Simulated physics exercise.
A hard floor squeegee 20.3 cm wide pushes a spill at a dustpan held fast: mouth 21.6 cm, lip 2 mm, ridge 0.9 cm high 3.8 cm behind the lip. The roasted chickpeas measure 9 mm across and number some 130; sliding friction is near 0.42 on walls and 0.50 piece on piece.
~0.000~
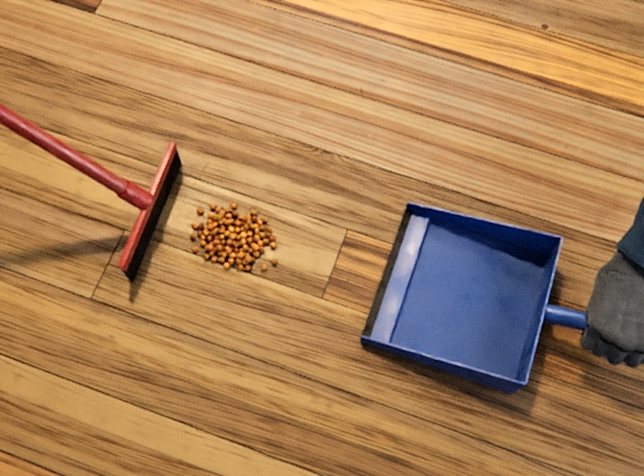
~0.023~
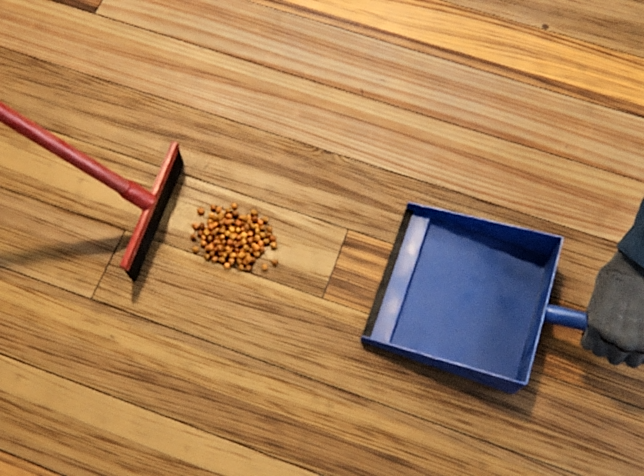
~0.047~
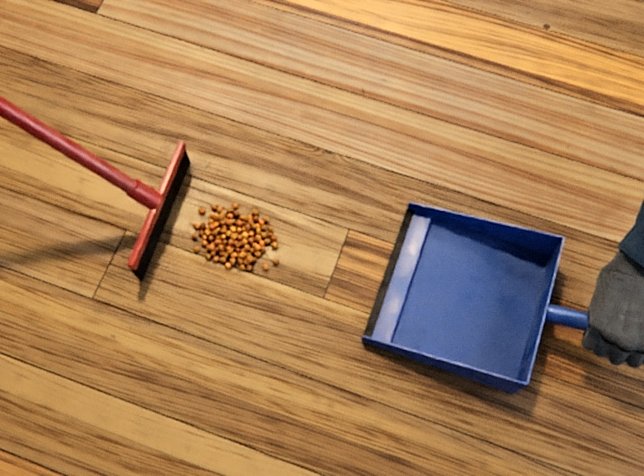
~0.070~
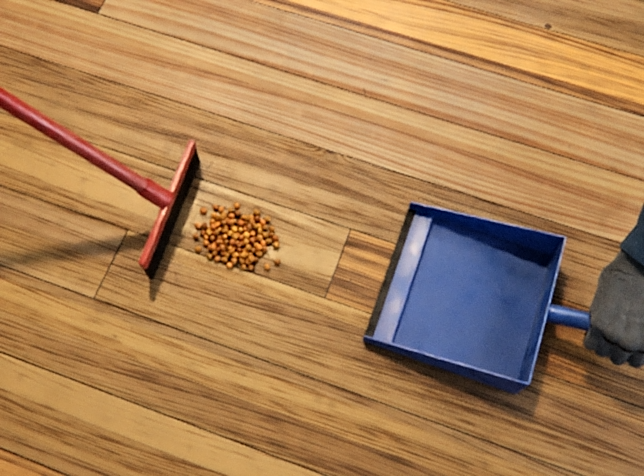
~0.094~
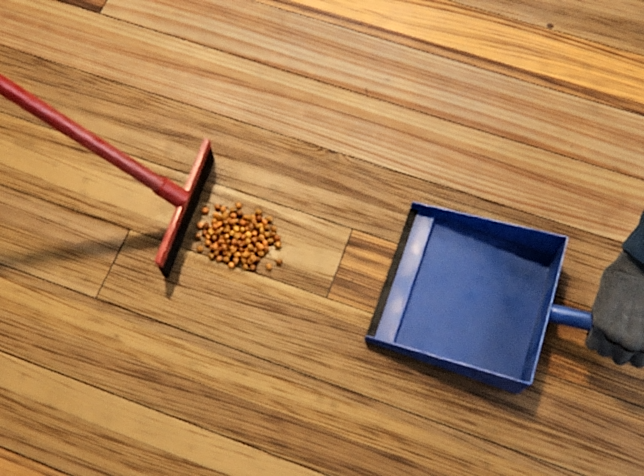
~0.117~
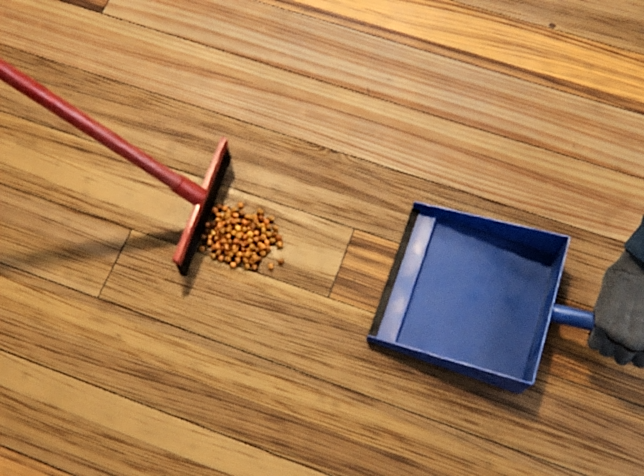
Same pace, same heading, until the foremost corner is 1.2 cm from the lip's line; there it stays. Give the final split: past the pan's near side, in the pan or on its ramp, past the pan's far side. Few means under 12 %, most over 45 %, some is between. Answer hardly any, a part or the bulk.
Near side hardly any, pan a part, far side a part.
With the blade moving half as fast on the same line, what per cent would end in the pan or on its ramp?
It would be near 30 per cent.
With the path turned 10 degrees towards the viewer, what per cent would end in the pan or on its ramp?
In that case some 50 per cent.
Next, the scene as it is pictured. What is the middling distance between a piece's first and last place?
About 26 cm.
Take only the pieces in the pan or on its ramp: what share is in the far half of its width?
About 100 per cent.
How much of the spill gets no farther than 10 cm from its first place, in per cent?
Roughly 0 per cent.
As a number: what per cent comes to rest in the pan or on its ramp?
Some 35 per cent.
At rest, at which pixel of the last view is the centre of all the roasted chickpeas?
Around (405, 241).
After 0.28 s, middle of the blade 14 cm from the lip; 0 % over the lip, far side 0 %, near side 0 %.
After 0.38 s, middle of the blade 6 cm from the lip; 0 % over the lip, far side 10 %, near side 5 %.
Then, at 0.62 s, middle of the blade 2 cm from the lip; 35 % over the lip, far side 20 %, near side 5 %.
At rest (1.2 s), near side 5 %, pan 35 %, far side 20 %, in front of the lip or behind the blade 40 %.
